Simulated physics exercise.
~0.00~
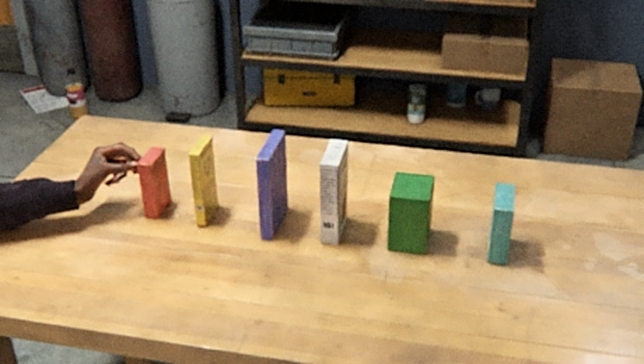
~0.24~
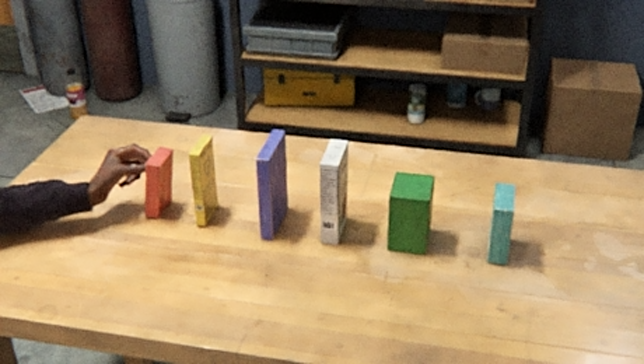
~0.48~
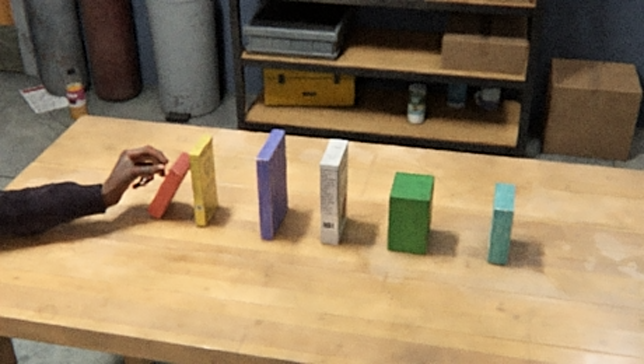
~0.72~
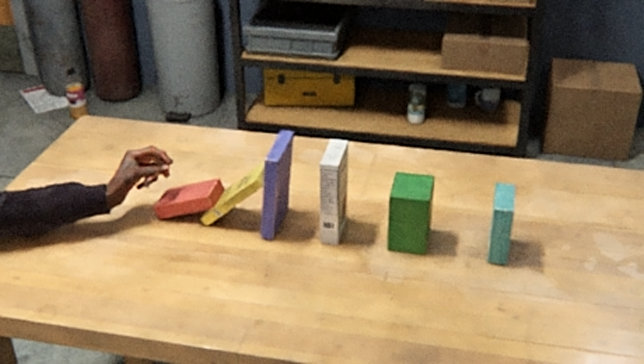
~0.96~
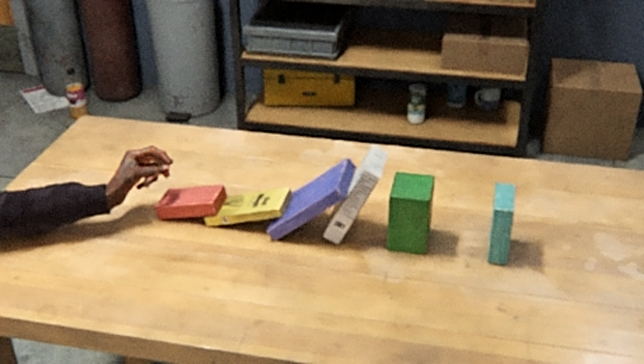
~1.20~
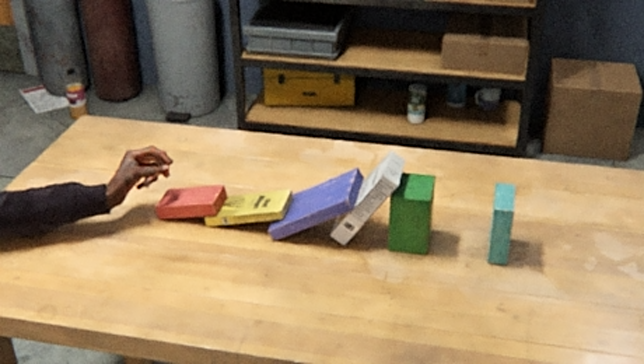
A hand tipped the small red block on a wooden table, knocking the yellow one into the blue one, which toppled against the white one. The white one ended up leaning on the green block, which stayed upright, as did the turquoise one beyond it.
